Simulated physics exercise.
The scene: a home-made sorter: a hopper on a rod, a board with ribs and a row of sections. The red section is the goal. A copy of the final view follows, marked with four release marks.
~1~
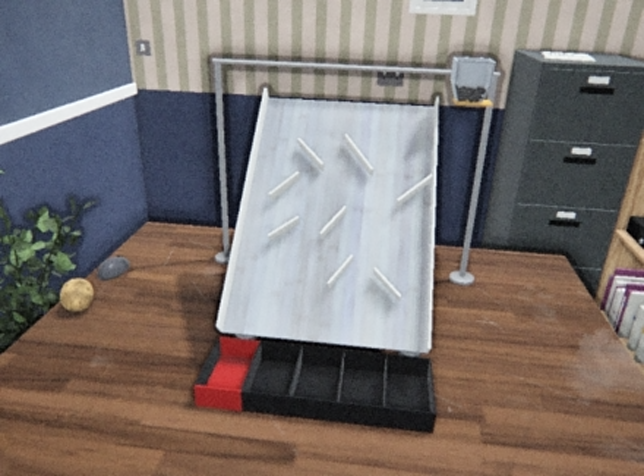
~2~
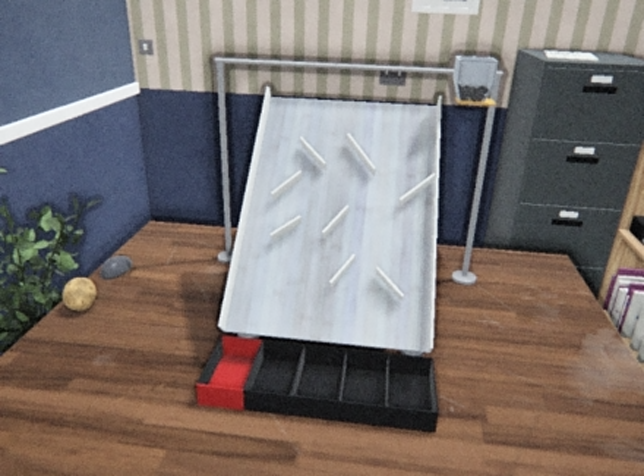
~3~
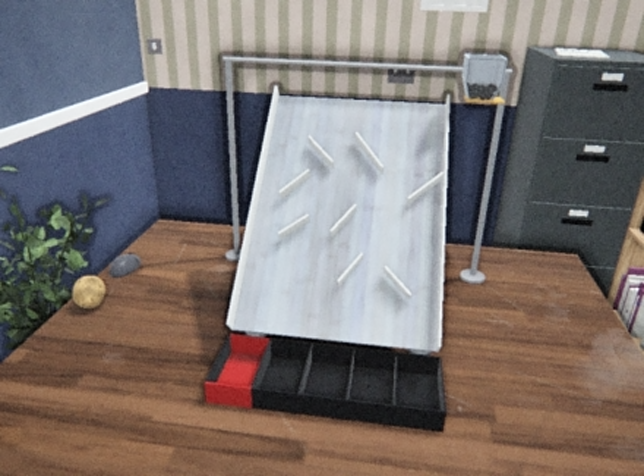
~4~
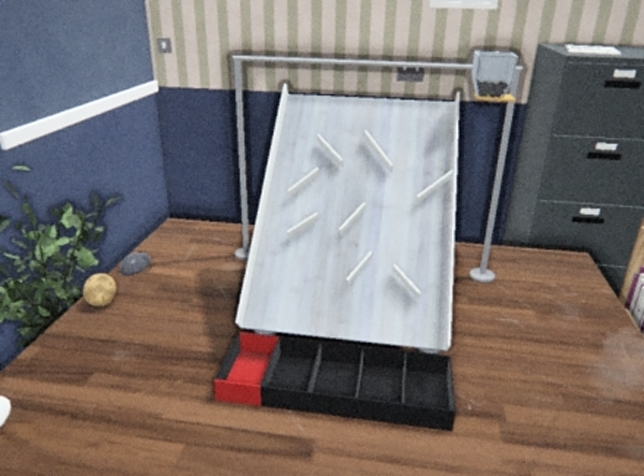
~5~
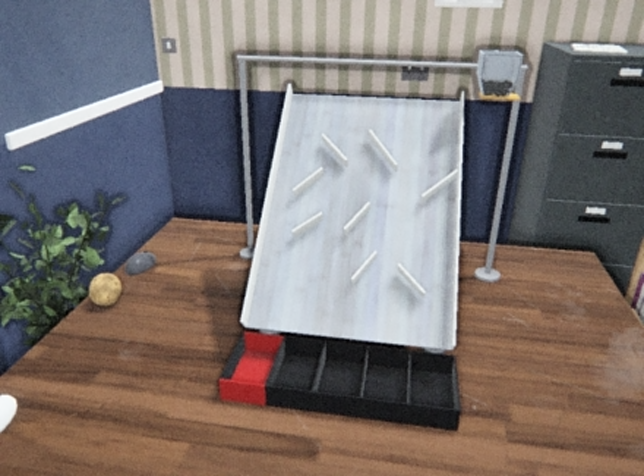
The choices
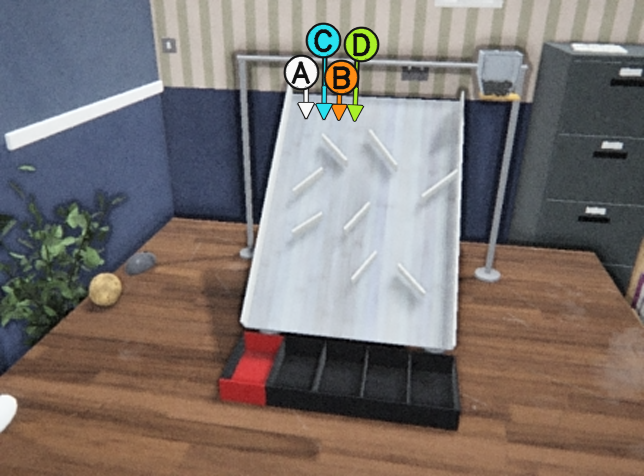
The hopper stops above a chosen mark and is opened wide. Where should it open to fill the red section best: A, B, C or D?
The best mark is A.
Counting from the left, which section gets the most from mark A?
The first from the left.
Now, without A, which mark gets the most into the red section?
C.
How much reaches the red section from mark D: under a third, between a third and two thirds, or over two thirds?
It is under a third.
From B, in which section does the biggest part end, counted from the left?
The second.
On the marked copy, mark A meets the board at (306, 112); mark B meets the board at (338, 114); mark C meets the board at (323, 113); mark D meets the board at (354, 115).
With A, most in the red section, a small part held on the board.
With B, about a quarter in the red section, about two thirds in other sections, a small part held on the board.
With C, about two thirds in the red section, about a quarter in other sections, a small part held on the board.
With D, a small part in the red section, most in other sections, a small part held on the board.
